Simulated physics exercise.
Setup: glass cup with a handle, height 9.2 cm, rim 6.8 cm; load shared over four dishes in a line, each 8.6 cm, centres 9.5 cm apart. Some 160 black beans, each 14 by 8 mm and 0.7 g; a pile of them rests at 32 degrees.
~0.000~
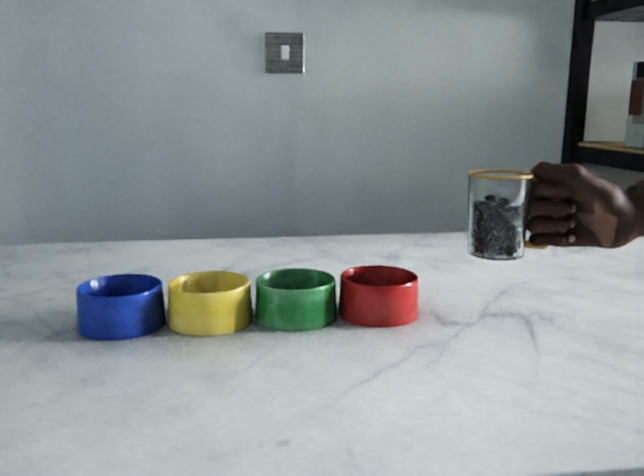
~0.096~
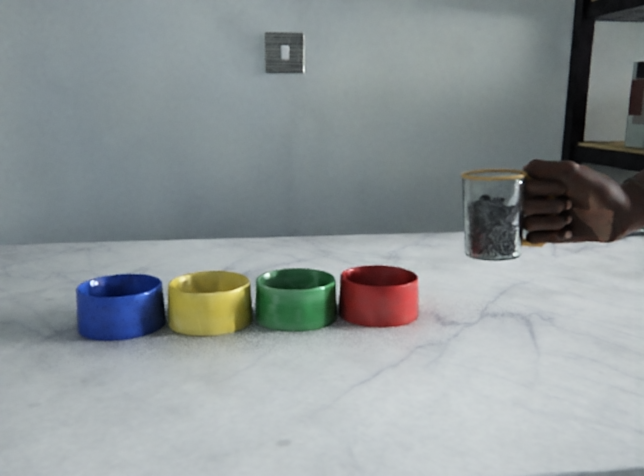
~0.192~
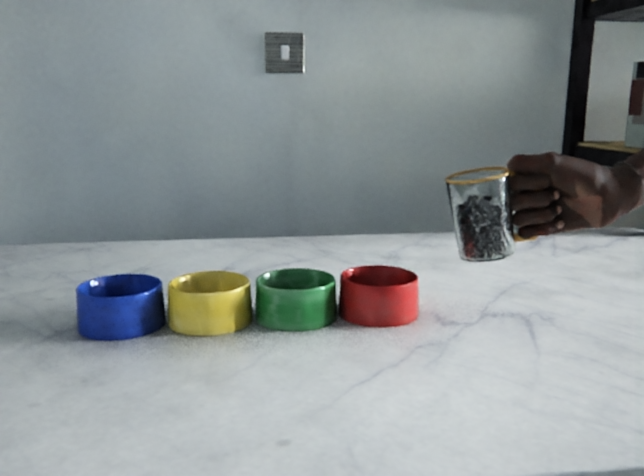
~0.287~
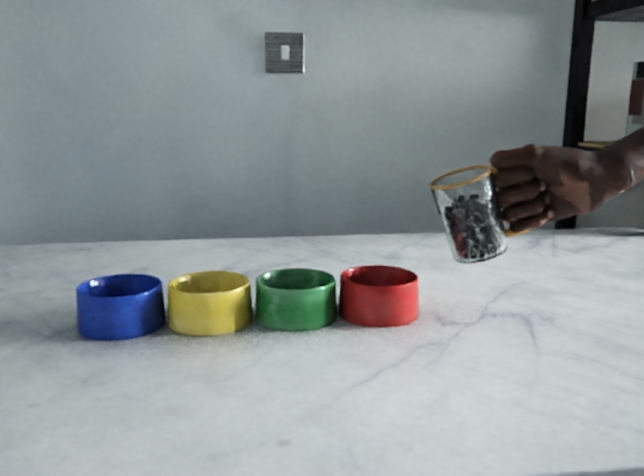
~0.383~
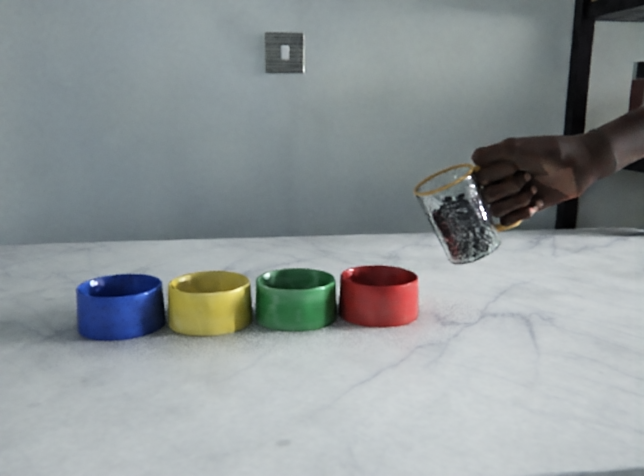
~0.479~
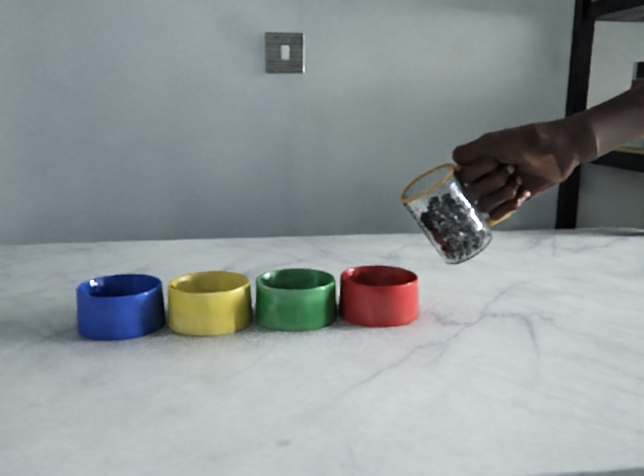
A hand holding a glass cup of black beans moved it left toward a row of blue, yellow, green and red dishes, steadily tilting it leftward as it went.
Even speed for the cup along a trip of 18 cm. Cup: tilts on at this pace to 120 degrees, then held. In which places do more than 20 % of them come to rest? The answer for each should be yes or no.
Red dish - no, blue dish - no, green dish - yes, yellow dish - no, counter - no.
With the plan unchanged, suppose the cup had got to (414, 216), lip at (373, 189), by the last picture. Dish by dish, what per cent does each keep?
Dish by dish: Red 0 percent, blue 0 percent, green 100 percent, yellow 0 percent.
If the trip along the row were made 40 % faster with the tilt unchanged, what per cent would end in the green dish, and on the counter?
Shares: Green 100, counter 0.
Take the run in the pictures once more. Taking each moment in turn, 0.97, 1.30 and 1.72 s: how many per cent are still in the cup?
Approx. 100 / 100 / 10 percent.
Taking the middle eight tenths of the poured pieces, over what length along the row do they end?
It spans about 5 centimetres along the dishes.
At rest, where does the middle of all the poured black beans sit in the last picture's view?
Somewhere near (294, 298) in the last picture.
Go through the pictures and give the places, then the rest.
Cup at (498, 214), tilt 0 degrees, lip at (472, 175), moved 0.0 cm; middle of the pieces at (494, 228); red dish at (379, 276); green dish at (296, 279); yellow dish at (210, 282); blue dish at (120, 286), in the first frame.
Cup at (493, 214), tilt 3 degrees, lip at (465, 177), moved 0.5 cm; middle of the pieces at (490, 228), in the second frame.
Cup at (482, 215), tilt 11 degrees, lip at (448, 182), moved 1.9 cm; middle of the pieces at (481, 228), in the third frame.
Cup at (471, 215), tilt 19 degrees, lip at (432, 187), moved 3.2 cm; middle of the pieces at (472, 228), in the fourth frame.
Cup at (459, 215), tilt 27 degrees, lip at (416, 194), moved 4.6 cm; middle of the pieces at (462, 227), in the fifth frame.
Cup at (447, 216), tilt 35 degrees, lip at (401, 200), moved 6.0 cm; middle of the pieces at (452, 227); red dish at (379, 276); green dish at (296, 279); yellow dish at (210, 282); blue dish at (120, 286). The cup turns about 85 degrees a second and travels 14 cm a second, in the sixth frame.
After 0.97 s, tilt 75 degrees; cup holds 100 %.
After 1.30 s, tilt 102 degrees; cup holds 100 %.
Then, at 1.72 s, tilt 120 degrees; cup holds 10 %, green 90 %.
By 2.3 s all is still; red 0 %, blue 0 %, green 100 %, yellow 0 %, counter 0 %.
